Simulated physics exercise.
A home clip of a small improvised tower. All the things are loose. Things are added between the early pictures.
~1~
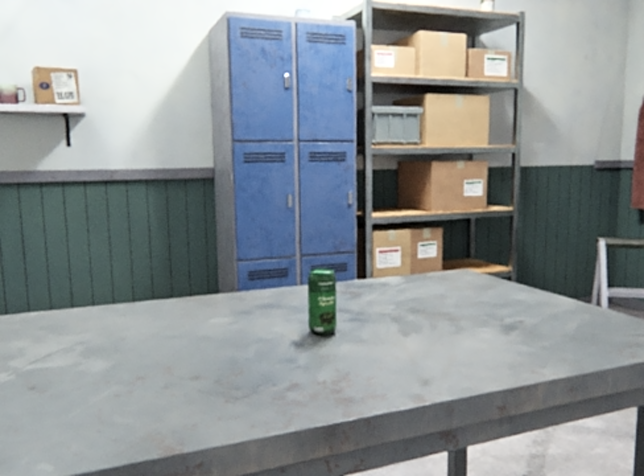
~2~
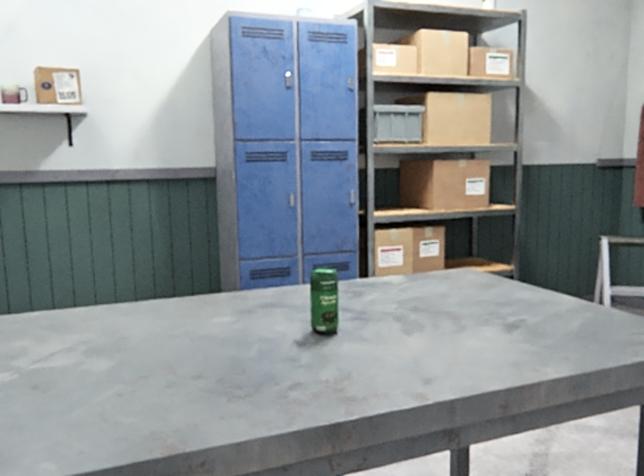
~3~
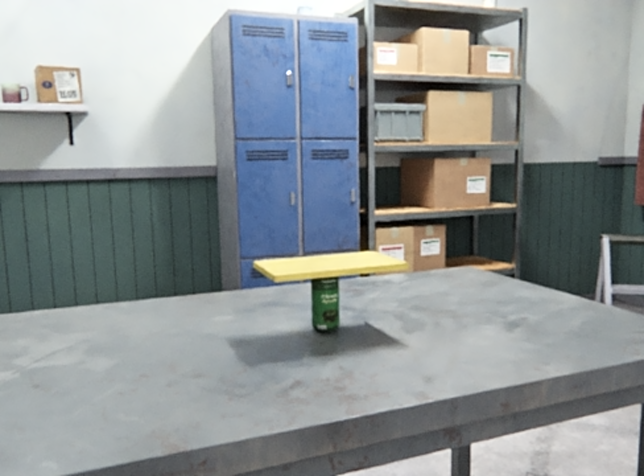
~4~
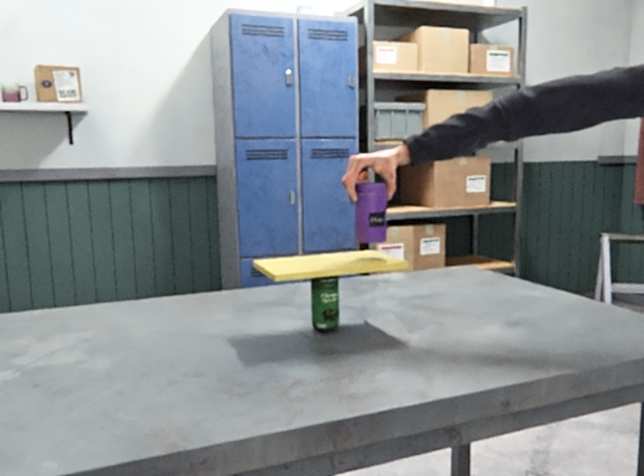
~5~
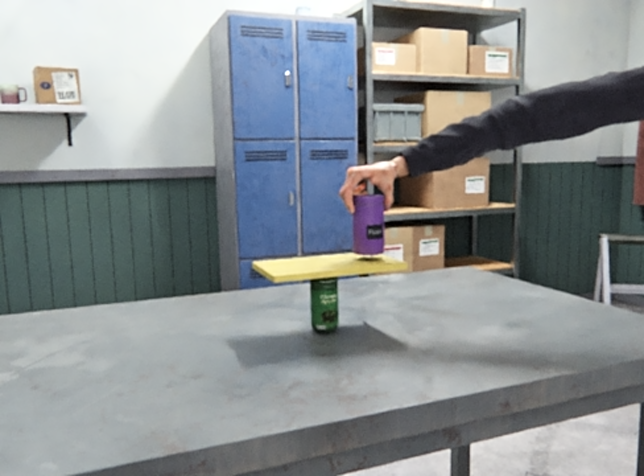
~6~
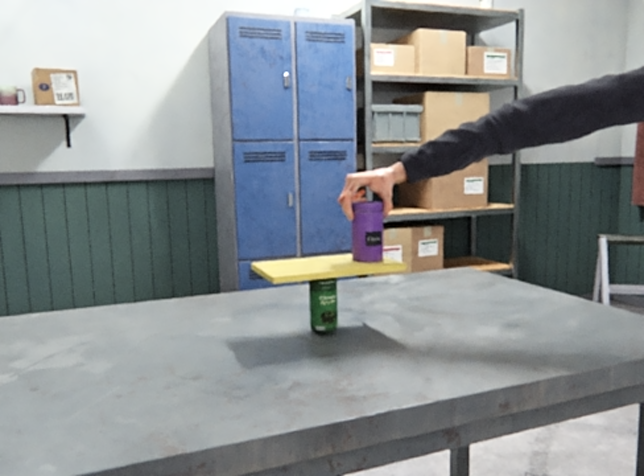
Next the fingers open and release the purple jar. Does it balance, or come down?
The stack gives way.
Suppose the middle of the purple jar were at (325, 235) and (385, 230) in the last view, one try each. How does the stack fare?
First try: It holds; second try: It gives way.
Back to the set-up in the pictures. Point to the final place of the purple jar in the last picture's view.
At about (447, 305).
Then, 0.50 s later than the last frame, purple jar now fallen; yellow board tilted by 60°.
Then, 0.80 s later than the last frame, yellow board now fallen; green can tilted by 25°.
When it is over, fallen, yellow board, green can and purple jar. End places, in pixels of the last picture, purple jar near (447, 305). The stack loses its balance.
